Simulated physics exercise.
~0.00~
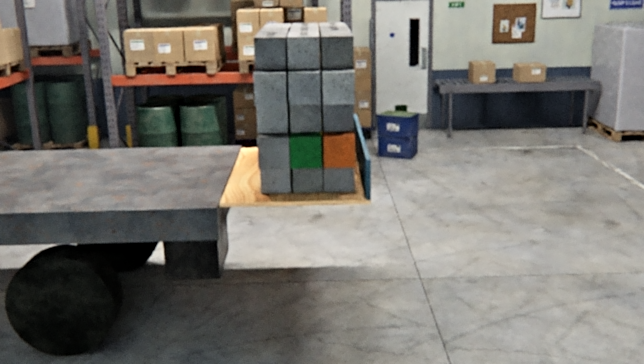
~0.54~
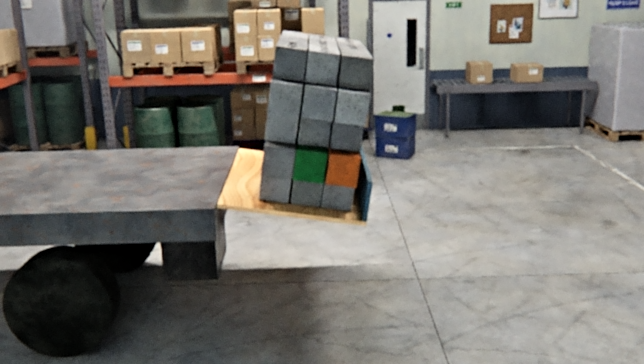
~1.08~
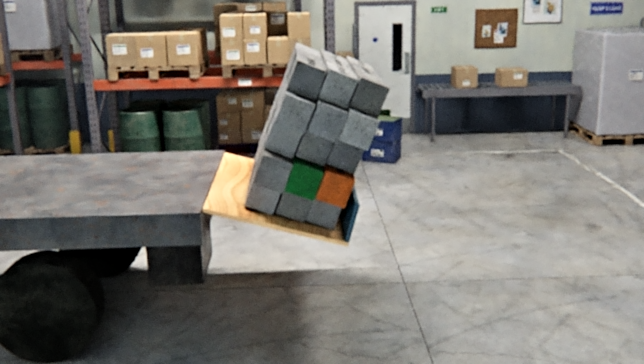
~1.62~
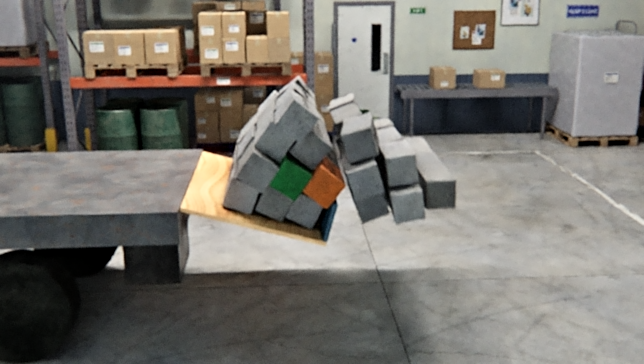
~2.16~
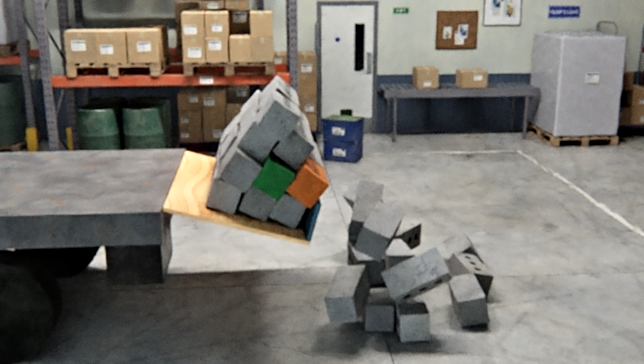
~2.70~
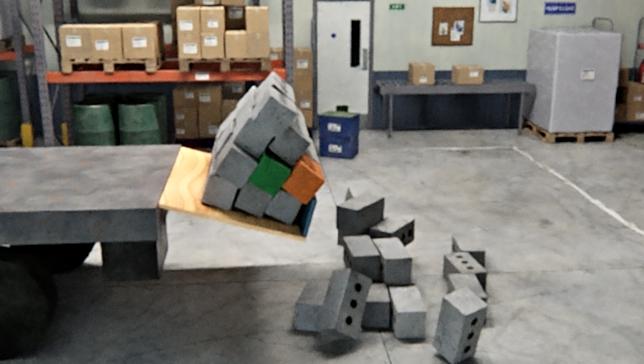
At the start, a neat stack of gray concrete blocks, one marked green and one orange, stands on a wooden flap at the back of a flatbed in a warehouse. The flap tips downward to the right, and the stack leans with it. As the slope steepens, the upper blocks slide and break away, tumbling off the right side. They crash onto the floor and scatter in a loose heap, while the flap holds its tilt. At the end, the green and orange blocks remain aboard, tilted among the other blocks still piled on the sloping flap.
